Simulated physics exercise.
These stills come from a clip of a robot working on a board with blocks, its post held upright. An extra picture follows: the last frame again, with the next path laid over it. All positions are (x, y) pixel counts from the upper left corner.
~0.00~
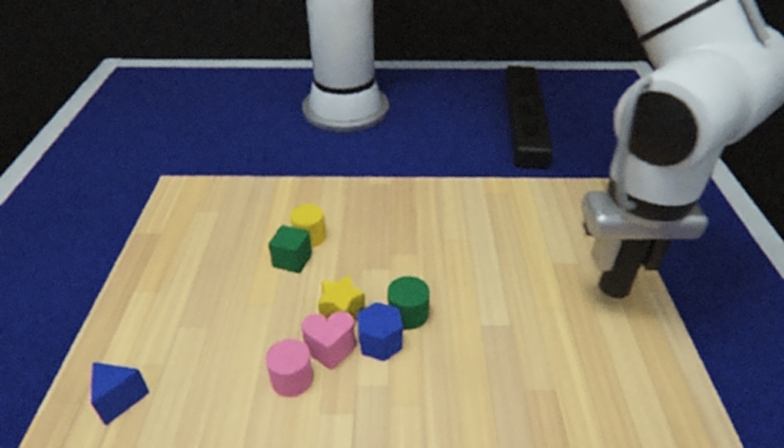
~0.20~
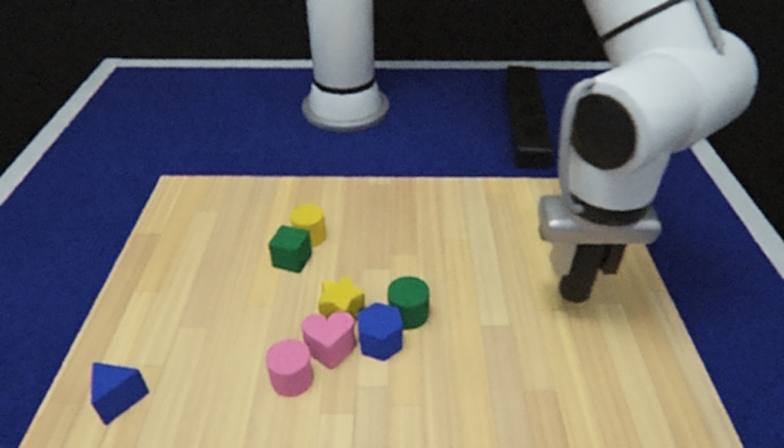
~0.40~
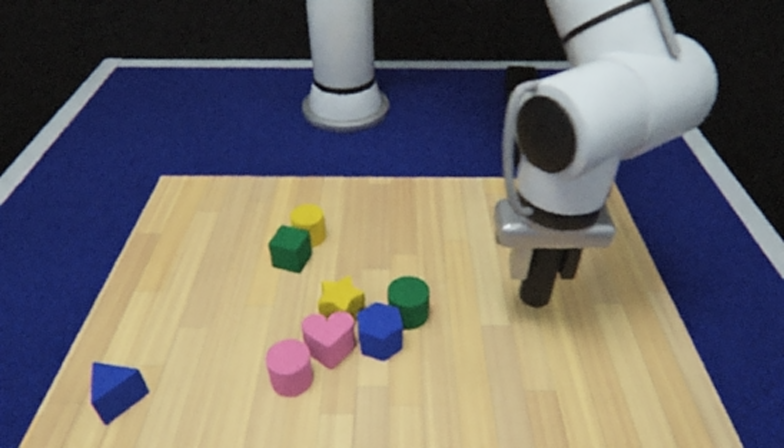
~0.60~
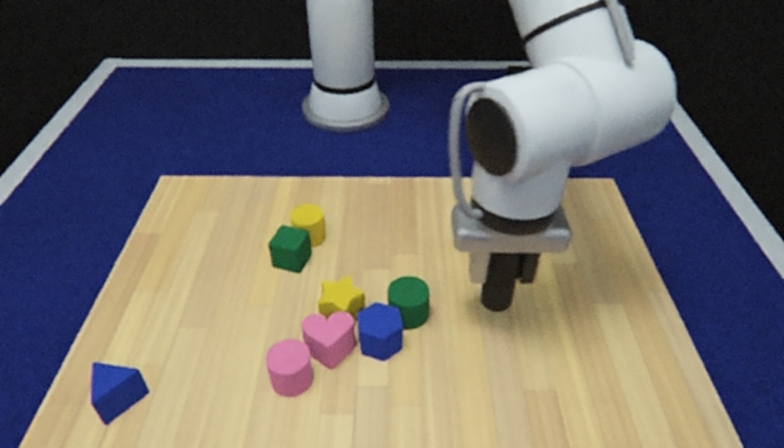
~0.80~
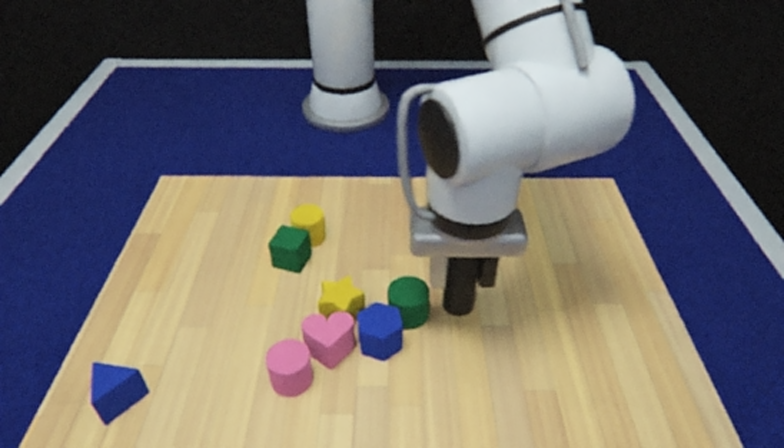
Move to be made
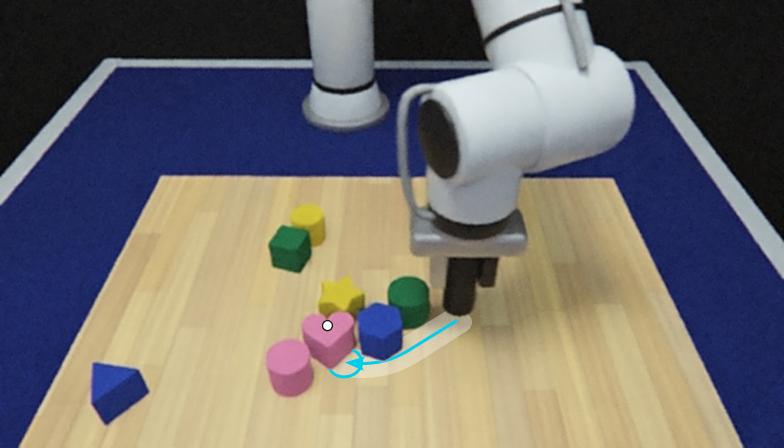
A robot arm moved steadily left across a wooden board, its dark post low over the surface, and drew close to the green round block while all the colored blocks stayed still.
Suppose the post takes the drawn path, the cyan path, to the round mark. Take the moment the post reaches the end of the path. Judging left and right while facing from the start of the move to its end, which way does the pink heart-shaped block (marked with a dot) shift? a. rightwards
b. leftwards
I'll go with a - rightwards.
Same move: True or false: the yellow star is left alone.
The claim does not hold.
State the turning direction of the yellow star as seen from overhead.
Direction: Clockwise.
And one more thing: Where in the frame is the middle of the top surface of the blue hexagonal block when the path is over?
If I read the scene right, the answer is (325, 313).
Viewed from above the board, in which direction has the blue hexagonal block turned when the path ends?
Seen from overhead, it turns clockwise.
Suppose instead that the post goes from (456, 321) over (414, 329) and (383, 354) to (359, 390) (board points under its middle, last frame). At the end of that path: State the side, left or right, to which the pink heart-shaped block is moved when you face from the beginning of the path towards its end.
The pink heart-shaped block goes right.
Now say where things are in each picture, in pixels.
Post's lower end (614, 288); pink heart-shaped block (327, 326); yellow star (340, 291); blue hexagonal block (380, 319); green circle (409, 290), in the first picture.
Post (574, 292); blocks still, in the second picture.
Post (534, 296); blocks still, in the third picture.
Post (496, 301); blocks still, in the fourth picture.
Post (458, 305); pink heart-shaped block (327, 326); yellow star (340, 291); blue hexagonal block (380, 319); green circle (409, 290), in the fifth picture.
Drawn move, from (456, 321) through (424, 341) and (388, 360) to (345, 363); the dot is on the pink heart-shaped block.
The first path, step by step. One third of the way, post (424, 326); nothing pushed yet.
Two thirds of the way, post (388, 344); pink heart-shaped block (309, 323), turned 30° anticlockwise; yellow star (338, 290); blue hexagonal block (355, 320), turned 45° clockwise.
At the end, post (344, 347); pink heart-shaped block (284, 317), turned 50° anticlockwise; yellow star (329, 282), turned 50° clockwise; blue hexagonal block (325, 313), turned 60° clockwise; green circle still.
